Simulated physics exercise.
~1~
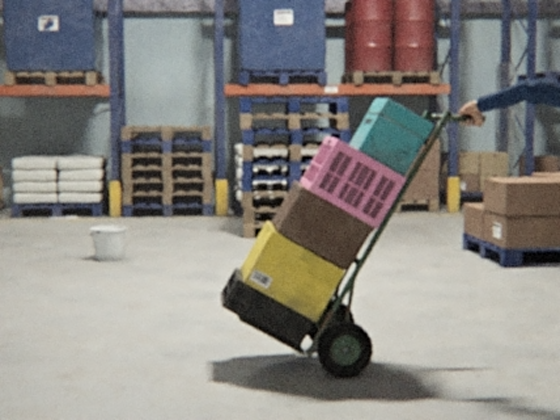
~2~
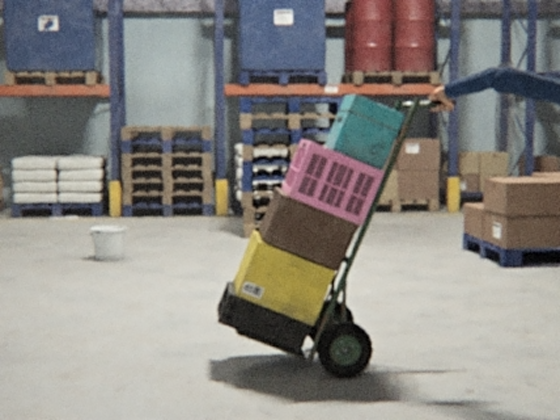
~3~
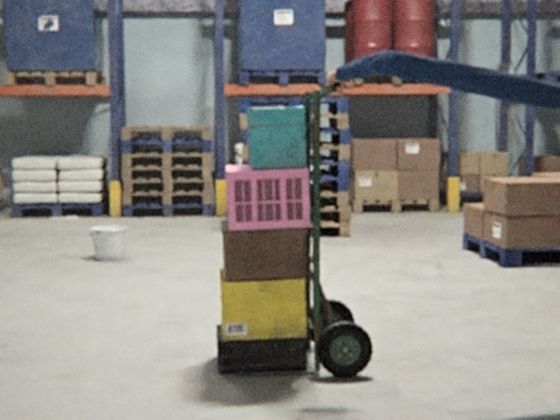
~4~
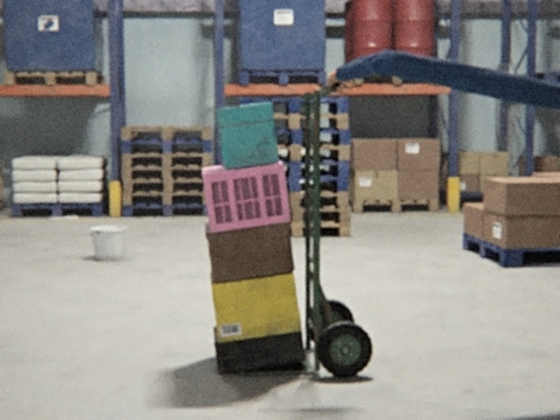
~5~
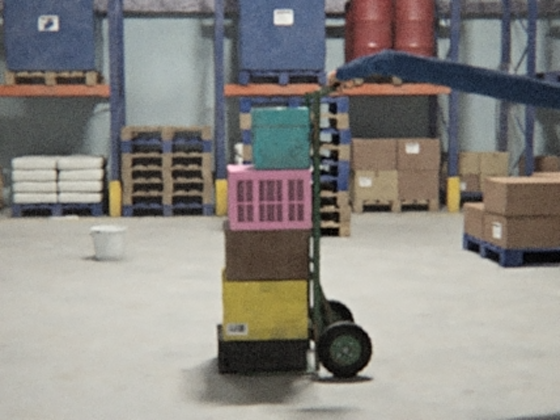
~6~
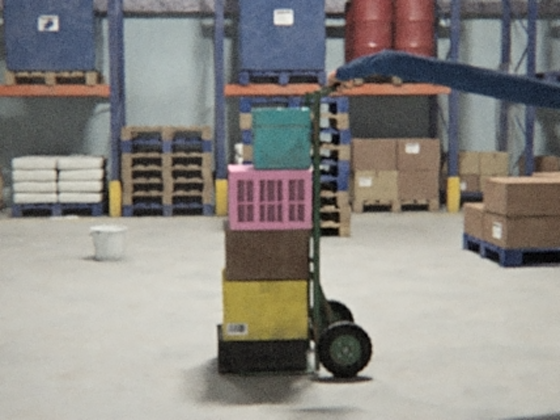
An arm in a blue sleeve swung a loaded hand truck upright from a backward lean, and its stack of five boxes and crates tipped briefly to the left, away from the frame, then rocked back and settled, still stacked, with nothing fallen.
